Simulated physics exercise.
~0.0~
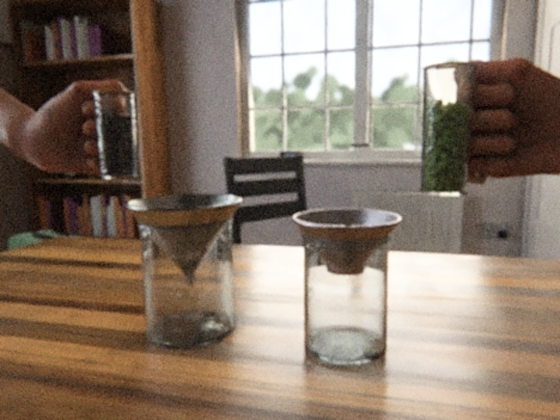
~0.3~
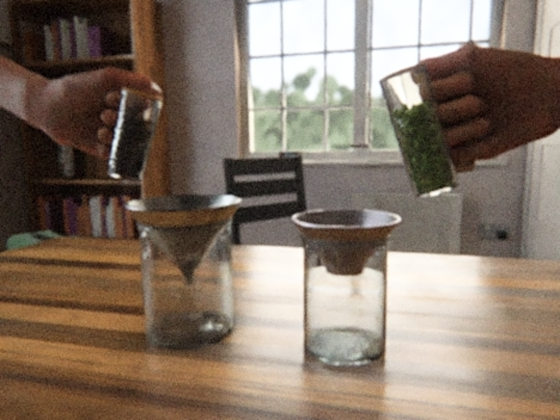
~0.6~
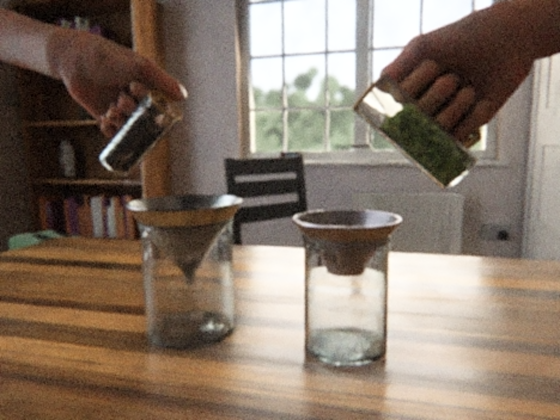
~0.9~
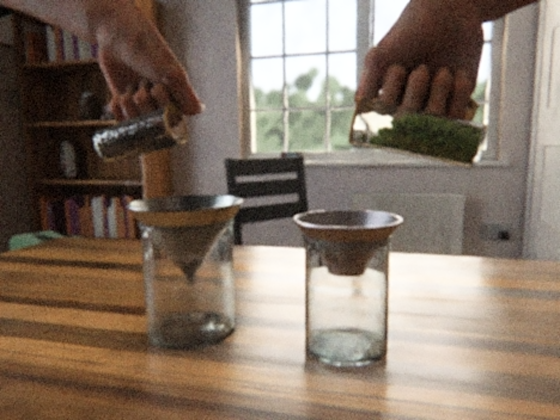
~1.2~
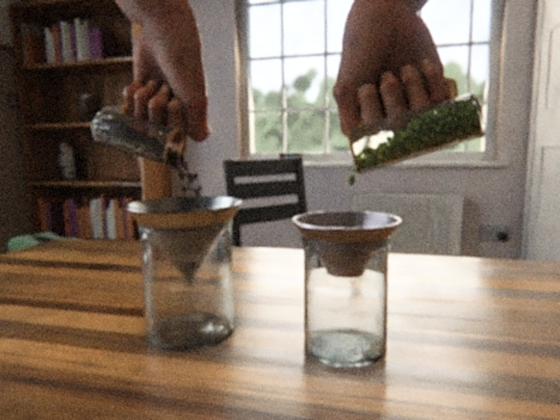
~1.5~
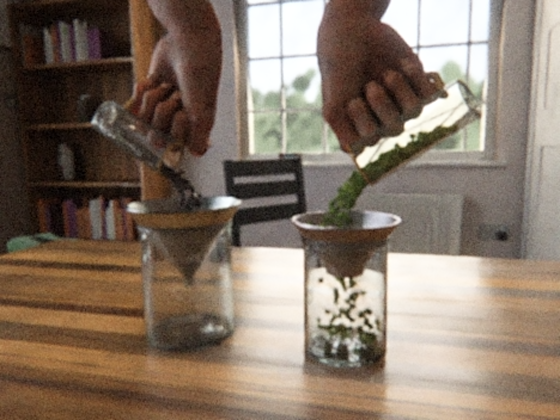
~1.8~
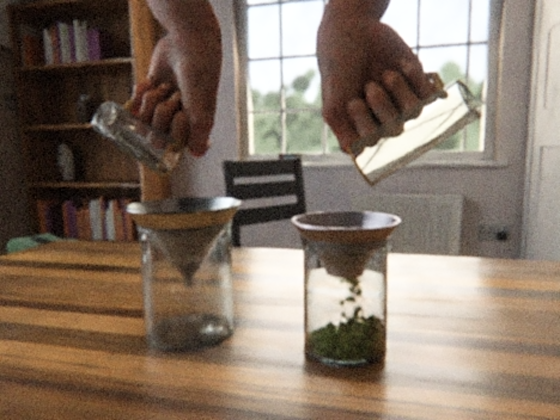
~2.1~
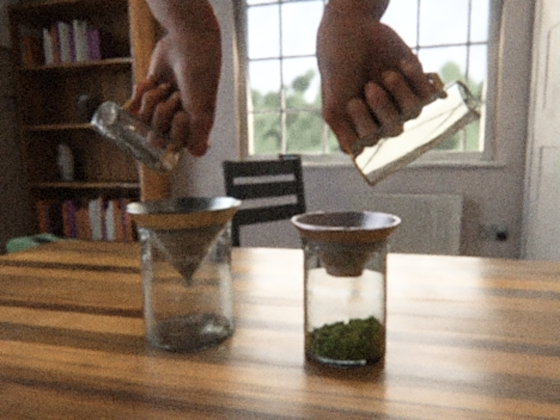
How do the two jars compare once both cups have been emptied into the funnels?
The right jar has a pile of green pieces at the bottom, all of them having dropped through its funnel. The left jar has nothing in it, because the dark bits have clogged in the funnel above.
Two hands, one on each side, hold small clear cups above two glass jars topped with dull metallic funnels on a striped wooden table, seen from across the tabletop in a slightly swaying view. The left cup holds dark bits and the right one green pieces, with a bookshelf, a dark chair and a bright window behind. Both hands tip their cups over until the contents spill into the funnels. Green pieces tumble through into the right jar and settle in a pile. The dark bits stay stuck in the left funnel, and the jar beneath stays empty.
